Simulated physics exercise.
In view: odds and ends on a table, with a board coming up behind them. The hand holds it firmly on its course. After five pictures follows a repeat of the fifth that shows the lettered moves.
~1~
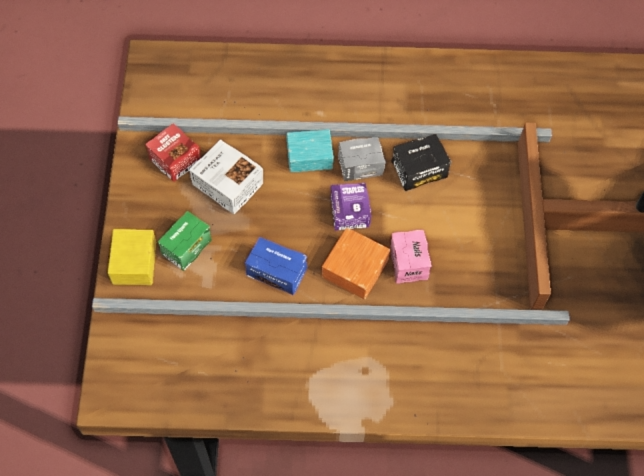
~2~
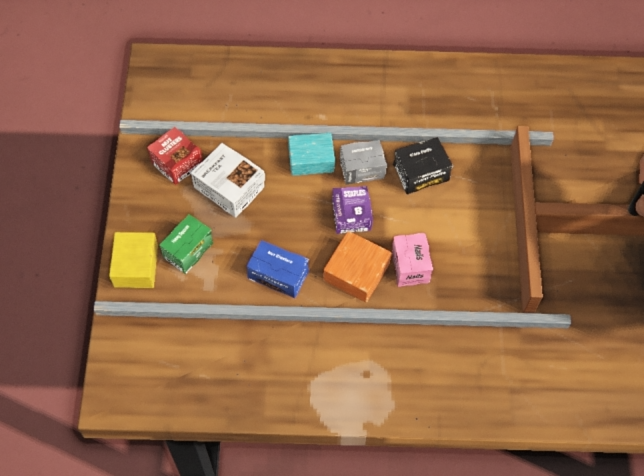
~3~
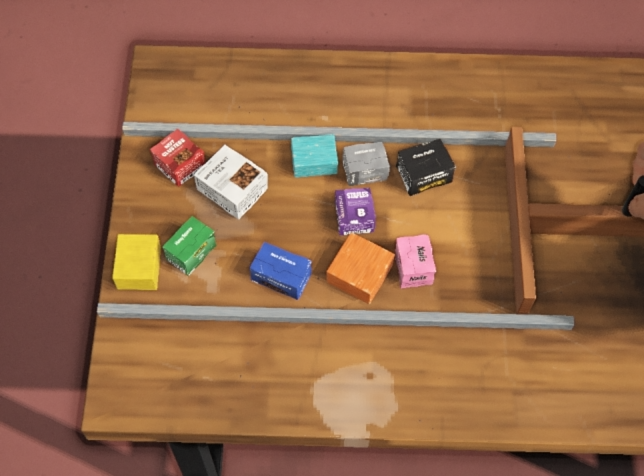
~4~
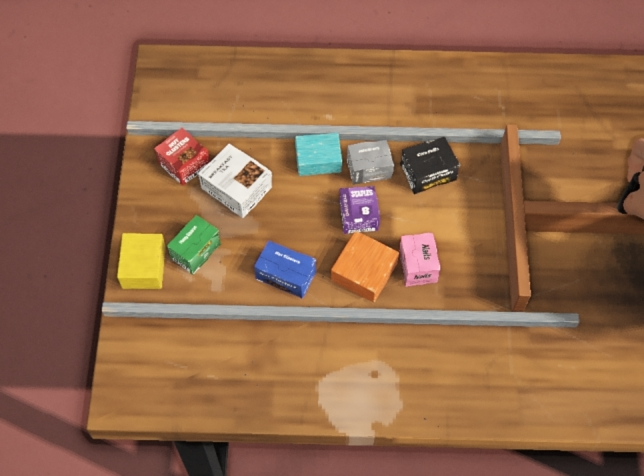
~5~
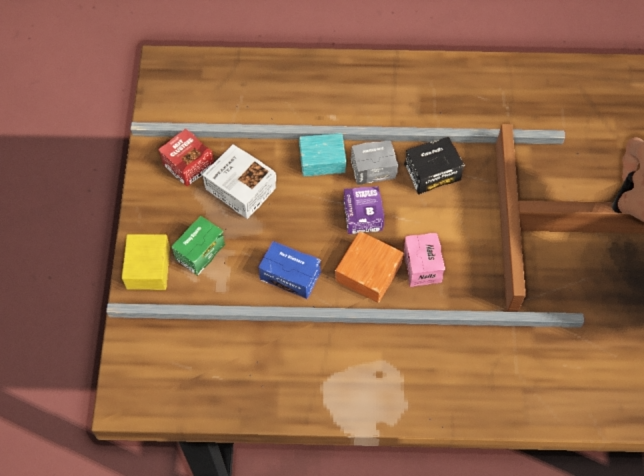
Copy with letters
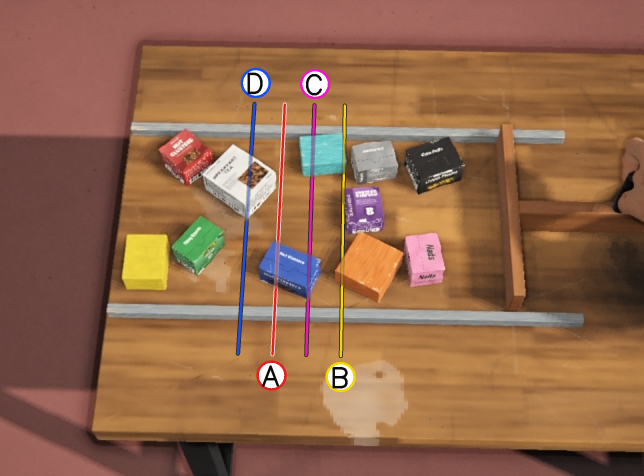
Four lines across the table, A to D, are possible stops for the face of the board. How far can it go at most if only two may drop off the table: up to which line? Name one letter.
Line D.
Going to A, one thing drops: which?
The red packet goes over.
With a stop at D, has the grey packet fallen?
By then, no.
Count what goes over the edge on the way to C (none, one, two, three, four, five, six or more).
The count is none.
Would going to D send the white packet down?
No.
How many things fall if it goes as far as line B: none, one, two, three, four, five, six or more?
In all, none.
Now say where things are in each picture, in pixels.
In the first frame, blue packet (277, 266); green packet (186, 241); black packet (421, 162).
In the second frame, board (530, 207); grey packet (362, 162).
In the third frame, board (524, 208); pink box (415, 262).
In the fourth frame, board (518, 206); white packet (236, 181).
In the fifth frame, board (513, 206); yellow block (146, 262); red packet (187, 158); blue packet (290, 270).
On the marked copy, A at (279, 221); B at (343, 223); C at (311, 222); D at (247, 221).
Following D. Soon after the start, board (419, 204); turquoise block (298, 154); black packet (386, 155).
Later, board (323, 202); red packet (159, 157); green packet (191, 239).
In the end, board (250, 200); red packet over the edge; yellow block over the edge; two fallen.
As for the rest, A is within the limit but short; B is within the limit but short; C is within the limit but short.
